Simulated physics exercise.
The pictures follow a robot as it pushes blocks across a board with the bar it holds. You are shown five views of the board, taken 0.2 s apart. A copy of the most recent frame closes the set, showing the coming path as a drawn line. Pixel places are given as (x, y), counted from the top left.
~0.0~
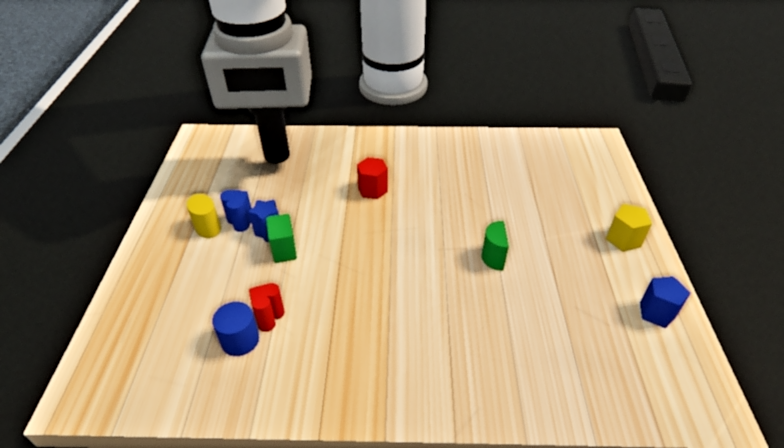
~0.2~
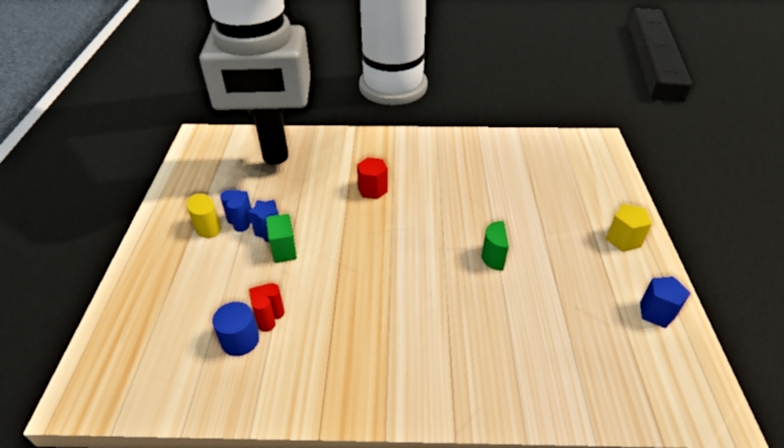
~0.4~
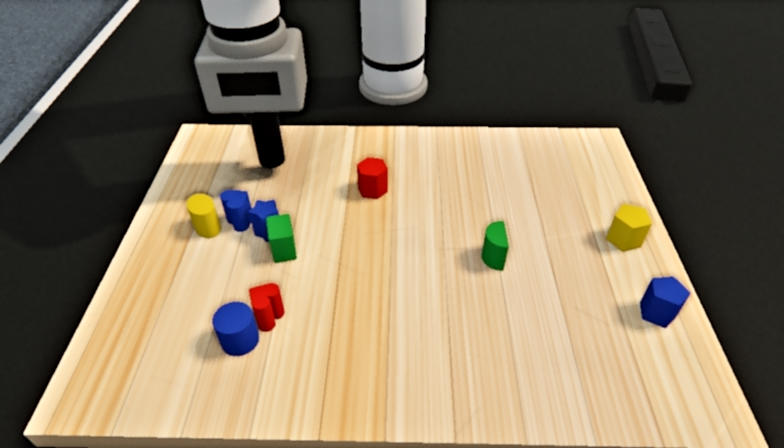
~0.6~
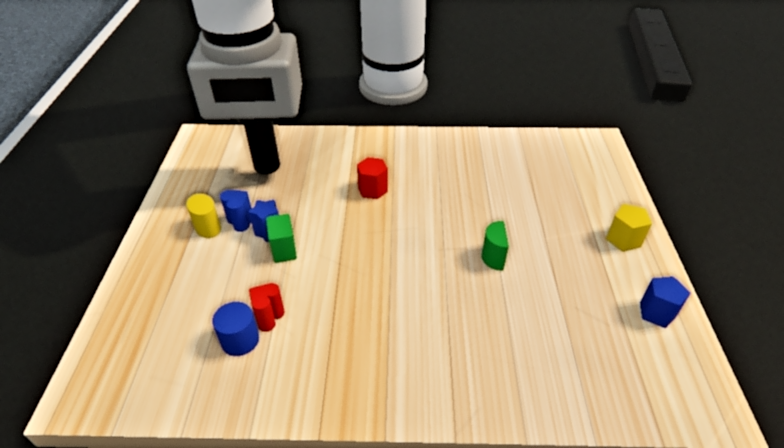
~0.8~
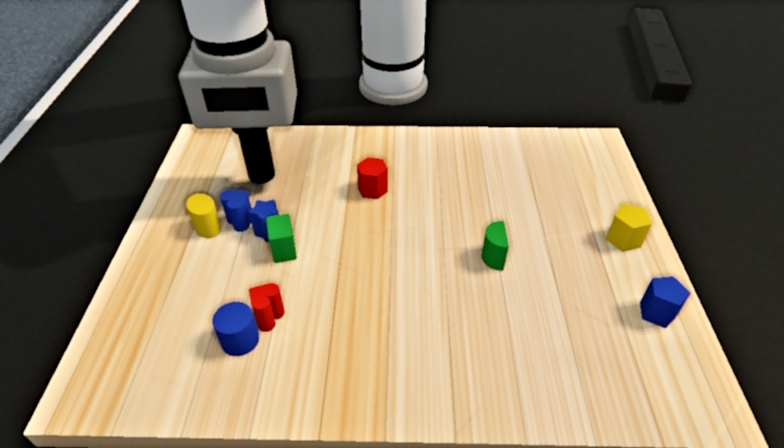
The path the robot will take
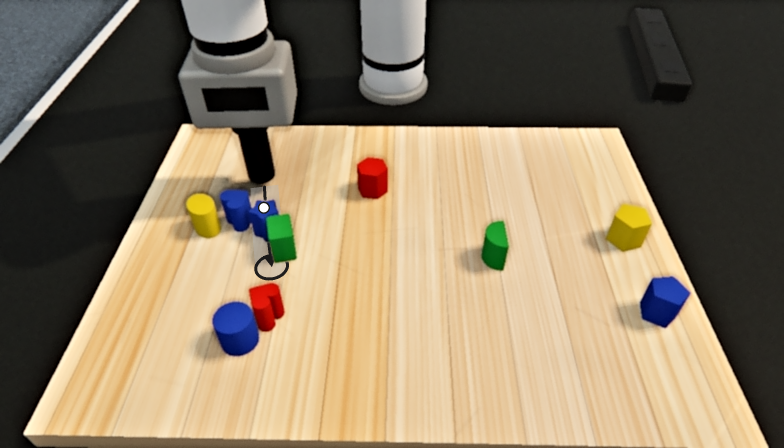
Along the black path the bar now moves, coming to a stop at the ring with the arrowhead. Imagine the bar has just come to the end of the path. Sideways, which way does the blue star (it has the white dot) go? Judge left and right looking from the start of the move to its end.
Pushed right.
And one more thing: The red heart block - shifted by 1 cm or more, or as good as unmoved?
At the end of the path, the red heart block remains in its old spot.
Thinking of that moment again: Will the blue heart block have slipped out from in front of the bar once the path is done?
Yes, I think so.
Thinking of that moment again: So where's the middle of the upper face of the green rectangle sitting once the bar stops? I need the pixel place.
The spot you're after is about (298, 250) in the image.
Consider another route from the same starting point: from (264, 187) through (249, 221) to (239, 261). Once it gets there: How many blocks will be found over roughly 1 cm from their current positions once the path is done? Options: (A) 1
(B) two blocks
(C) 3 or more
I'll go with A - 1.
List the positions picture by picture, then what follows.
In the first picture, tip of the bar at (277, 157), middles of tops, yellow oval block at (200, 204), blue heart block at (234, 198), red heart block at (263, 294), blue star at (264, 208), green rectangle at (279, 226).
In the second picture, bar at (276, 158), nothing pushed.
In the third picture, bar at (273, 161), nothing pushed.
In the fourth picture, bar at (267, 167), nothing pushed.
In the fifth picture, bar at (262, 177), yellow oval block at (200, 204), blue heart block at (234, 198), red heart block at (263, 294), blue star at (264, 208), green rectangle at (279, 226).
The line goes from (264, 187) to (272, 267); the dot is on the blue star.
The first path, step by step. One third of the way, bar at (264, 201); nothing pushed yet.
Two thirds of the way, bar at (266, 227); blue heart block at (230, 202), turned 35° clockwise; blue star at (259, 233); green rectangle at (289, 241), turned 50° anticlockwise.
At the end, bar at (269, 257); yellow oval block unmoved; blue heart block at (230, 202), turned 35° clockwise; red heart block unmoved; blue star at (253, 264), turned 15° clockwise; green rectangle at (298, 250), turned 70° anticlockwise.
